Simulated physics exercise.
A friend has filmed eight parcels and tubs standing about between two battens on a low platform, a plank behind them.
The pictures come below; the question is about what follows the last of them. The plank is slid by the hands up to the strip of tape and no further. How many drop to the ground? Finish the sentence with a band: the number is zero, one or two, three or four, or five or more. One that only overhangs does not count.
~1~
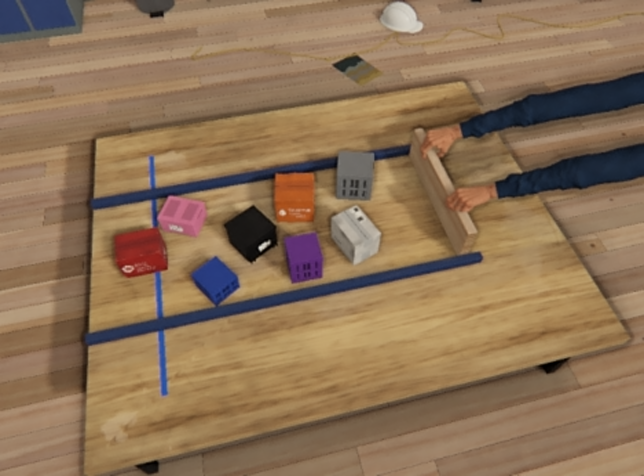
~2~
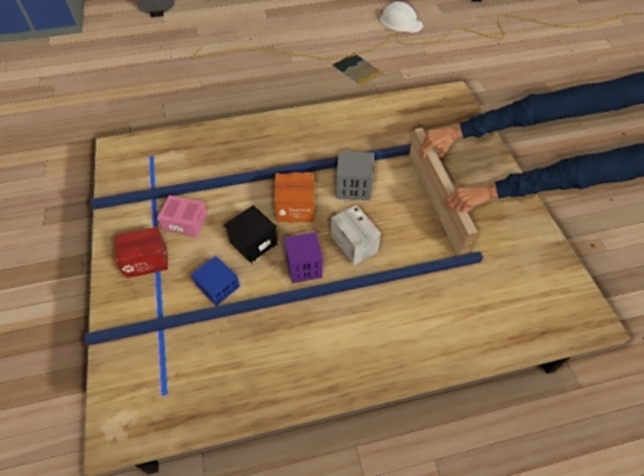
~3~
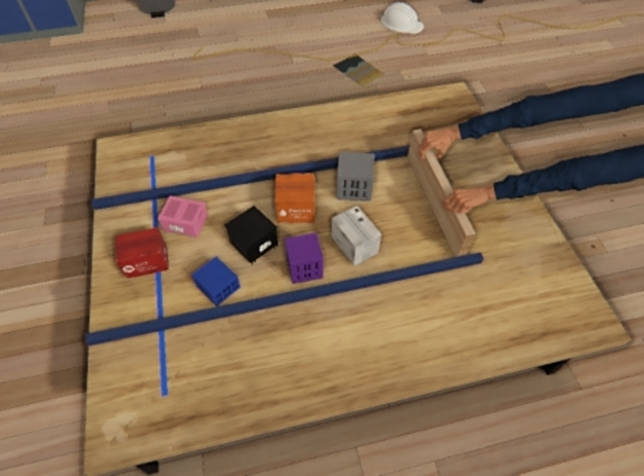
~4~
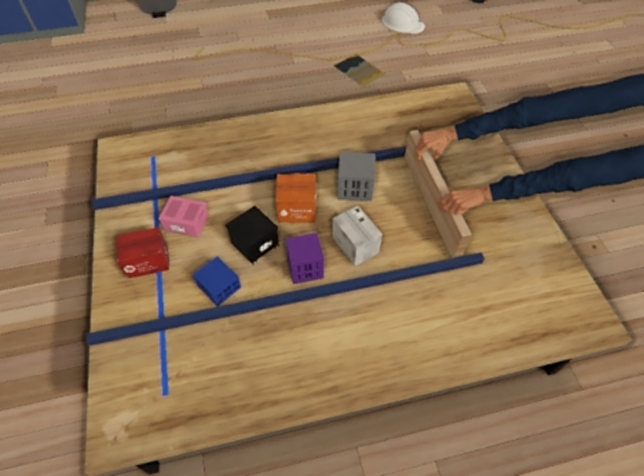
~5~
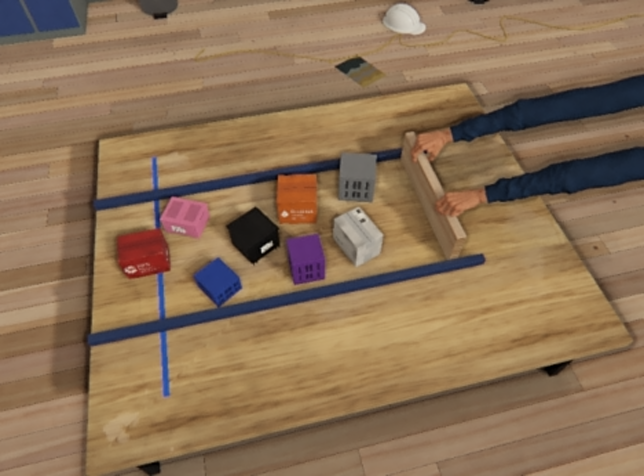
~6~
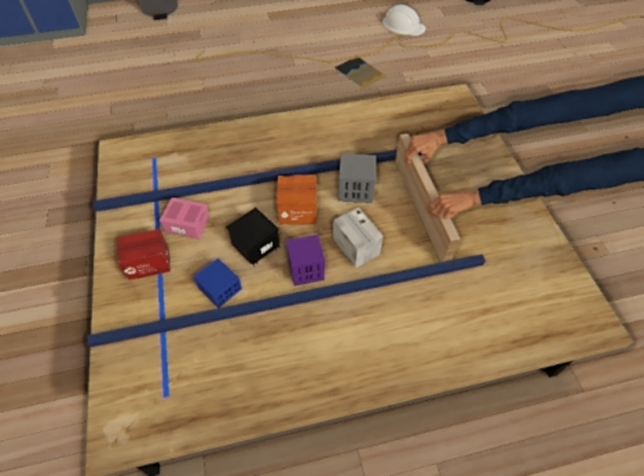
The number is three or four.
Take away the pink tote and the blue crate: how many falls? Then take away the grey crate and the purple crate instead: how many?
Try 1: 1; try 2: 1.
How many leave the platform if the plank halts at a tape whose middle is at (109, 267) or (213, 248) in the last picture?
Respectively 7 and 0.
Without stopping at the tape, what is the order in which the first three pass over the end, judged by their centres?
Sequence: The pink tote, the red box, the blue crate.
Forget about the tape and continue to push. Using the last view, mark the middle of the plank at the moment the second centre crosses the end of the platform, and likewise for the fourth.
At (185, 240) for the second, at (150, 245) for the fourth.
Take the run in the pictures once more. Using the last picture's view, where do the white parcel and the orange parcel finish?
I'd say approximately (140, 277) and then (95, 236).
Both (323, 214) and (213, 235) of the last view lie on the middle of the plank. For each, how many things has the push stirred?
By then 5, and later 8.
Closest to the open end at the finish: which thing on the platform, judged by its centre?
It's the orange parcel that ends nearest.
Early on, none off yet; red box at rest near (144, 255); pink tote at rest near (186, 219); blue crate at rest near (218, 283).
A while later, none off yet; red box at rest near (141, 254); pink tote travelled about its own width near (151, 229); blue crate travelled about its own width near (176, 296).
Finally, the number that fall off is three or four; lost, blue crate, pink tote and red box.
